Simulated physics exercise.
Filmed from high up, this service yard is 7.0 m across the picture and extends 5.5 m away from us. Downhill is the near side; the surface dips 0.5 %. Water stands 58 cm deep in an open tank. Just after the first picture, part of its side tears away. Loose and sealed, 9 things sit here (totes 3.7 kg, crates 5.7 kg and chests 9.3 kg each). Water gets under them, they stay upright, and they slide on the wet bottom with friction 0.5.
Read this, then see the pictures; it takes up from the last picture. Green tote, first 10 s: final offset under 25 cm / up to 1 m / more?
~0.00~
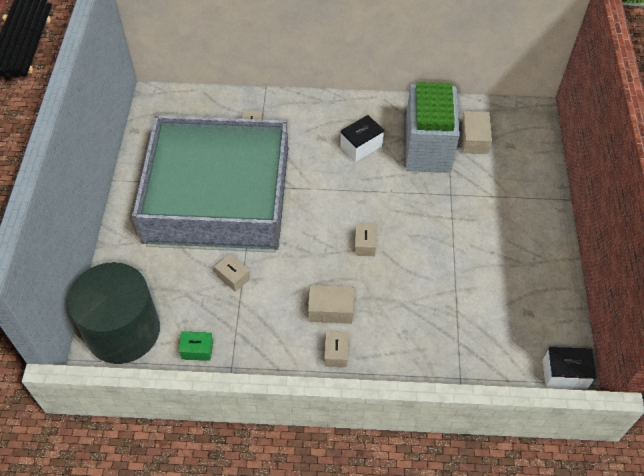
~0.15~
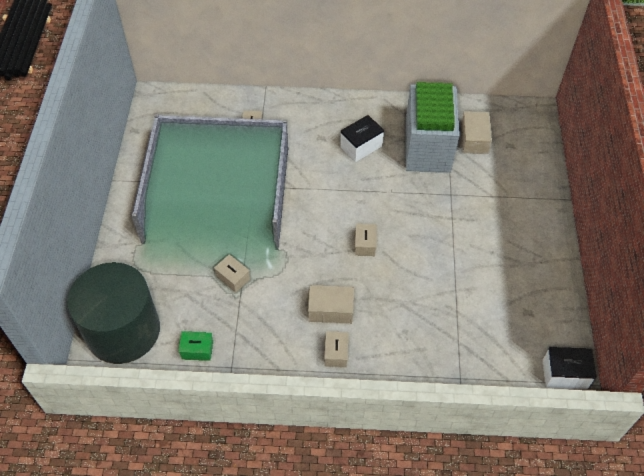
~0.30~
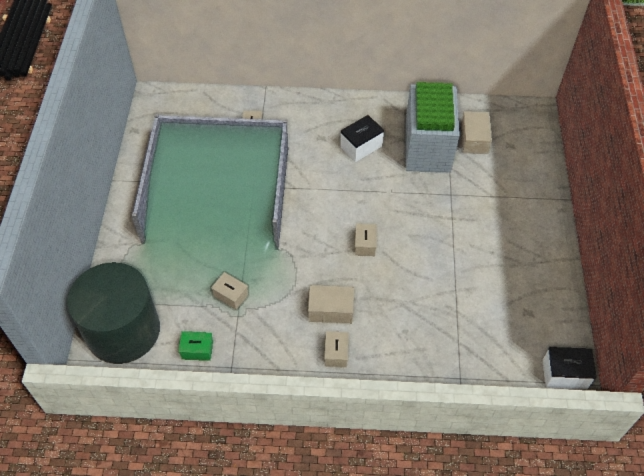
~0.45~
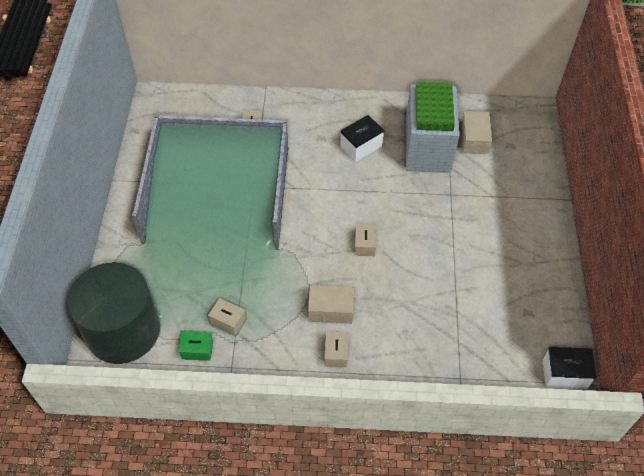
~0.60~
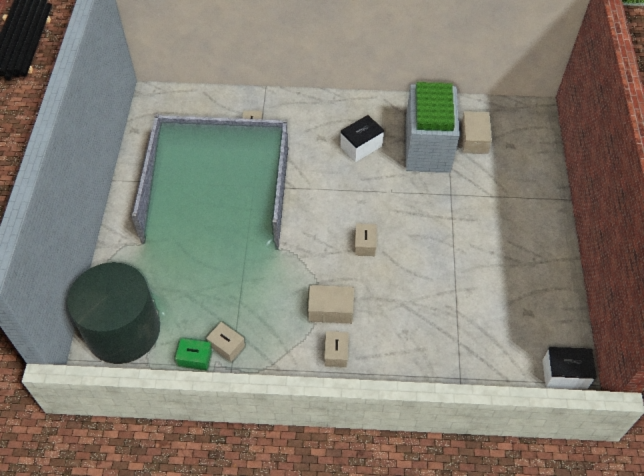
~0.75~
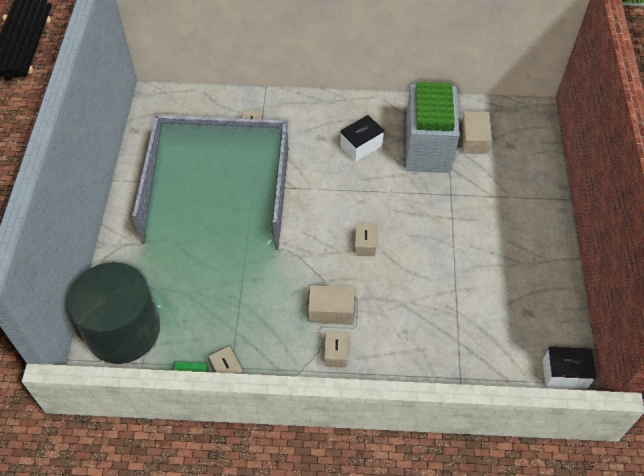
The move is medium.
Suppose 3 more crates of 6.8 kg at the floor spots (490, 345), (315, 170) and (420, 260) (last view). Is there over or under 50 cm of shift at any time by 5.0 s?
Order as asked - farther, not as far, farther.
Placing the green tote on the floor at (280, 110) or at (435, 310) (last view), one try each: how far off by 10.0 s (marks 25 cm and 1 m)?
Well, the first time it covers a big distance, and the second time it covers a big distance.
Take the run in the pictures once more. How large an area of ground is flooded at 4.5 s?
Some 26 m2 of it.
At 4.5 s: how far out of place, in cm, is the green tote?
By that time, close to 30 cm.
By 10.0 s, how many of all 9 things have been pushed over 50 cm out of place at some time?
I get 8.
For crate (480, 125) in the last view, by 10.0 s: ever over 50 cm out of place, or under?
Lab note: Result within threshold.
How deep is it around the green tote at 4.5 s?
Depth: About 13 cm.
After 2.0 s the green tote is near (177, 362), 0.5 m from its start, afloat; 3 afloat.
After 4.5 s the green tote is near (190, 317), 0.3 m from its start, afloat; 5 afloat.
After 7.0 s the green tote is near (173, 282), 1.0 m from its start, afloat; 8 afloat.
After 10.0 s the green tote is near (161, 347), 0.4 m from its start, afloat; 9 afloat.
